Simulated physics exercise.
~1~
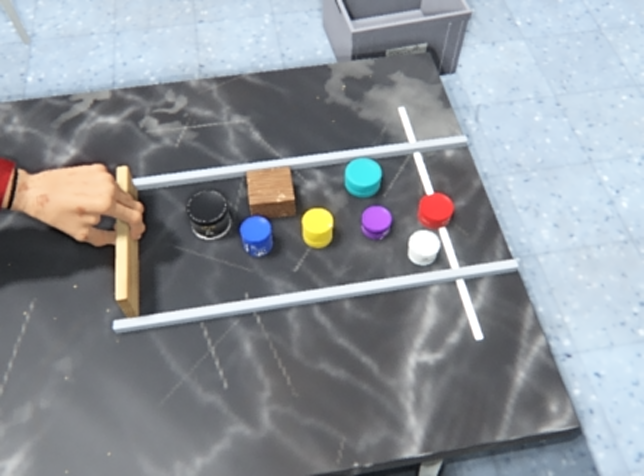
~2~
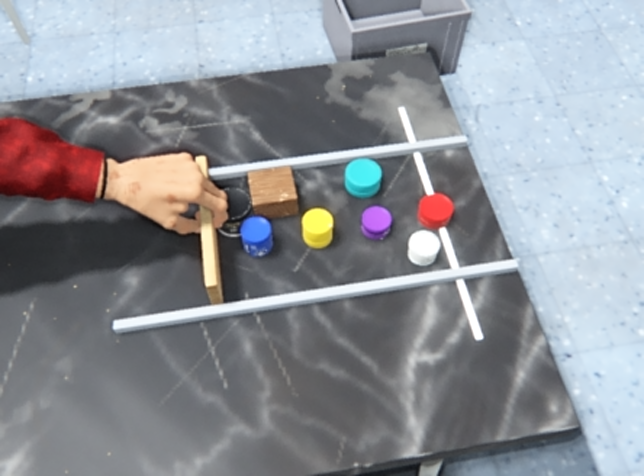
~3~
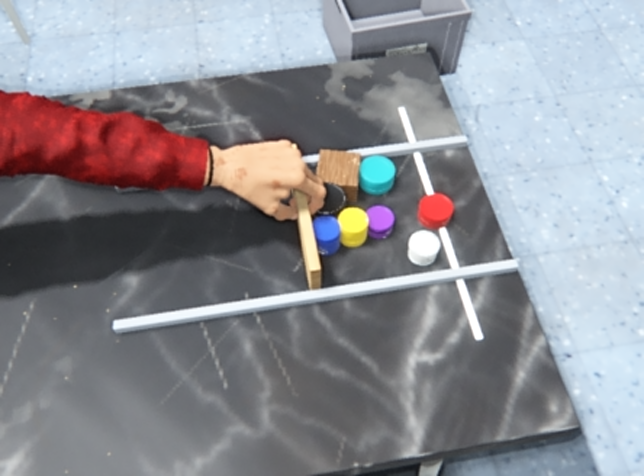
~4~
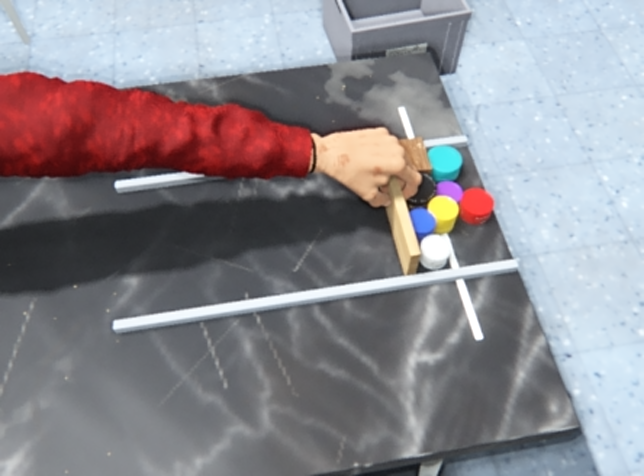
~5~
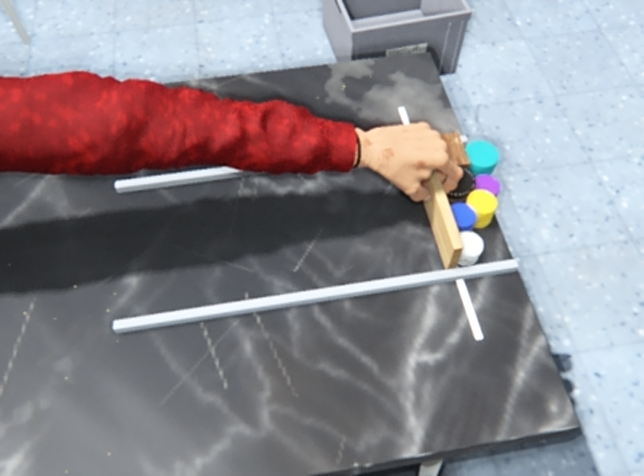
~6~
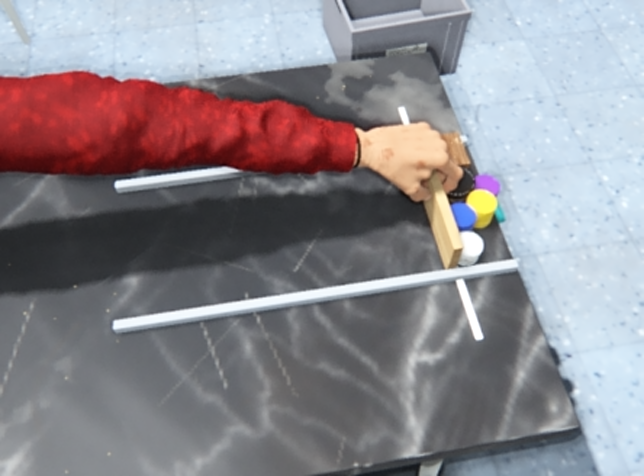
The clip opens on a dark marbled table where a hand holds an upright wooden board at the left of a channel between two pale rails, with a brown block and several small, colourful round containers ahead of it. The hand slides the board right, reaching the black tin first, then gathering the block and the blue, yellow and purple tubs. The white and red ones are swept along too, toward the table's end. The board stops at the strip of tape, and the red tub is gone. Finally the turquoise lid drops over the edge, while the rest stay crowded there.
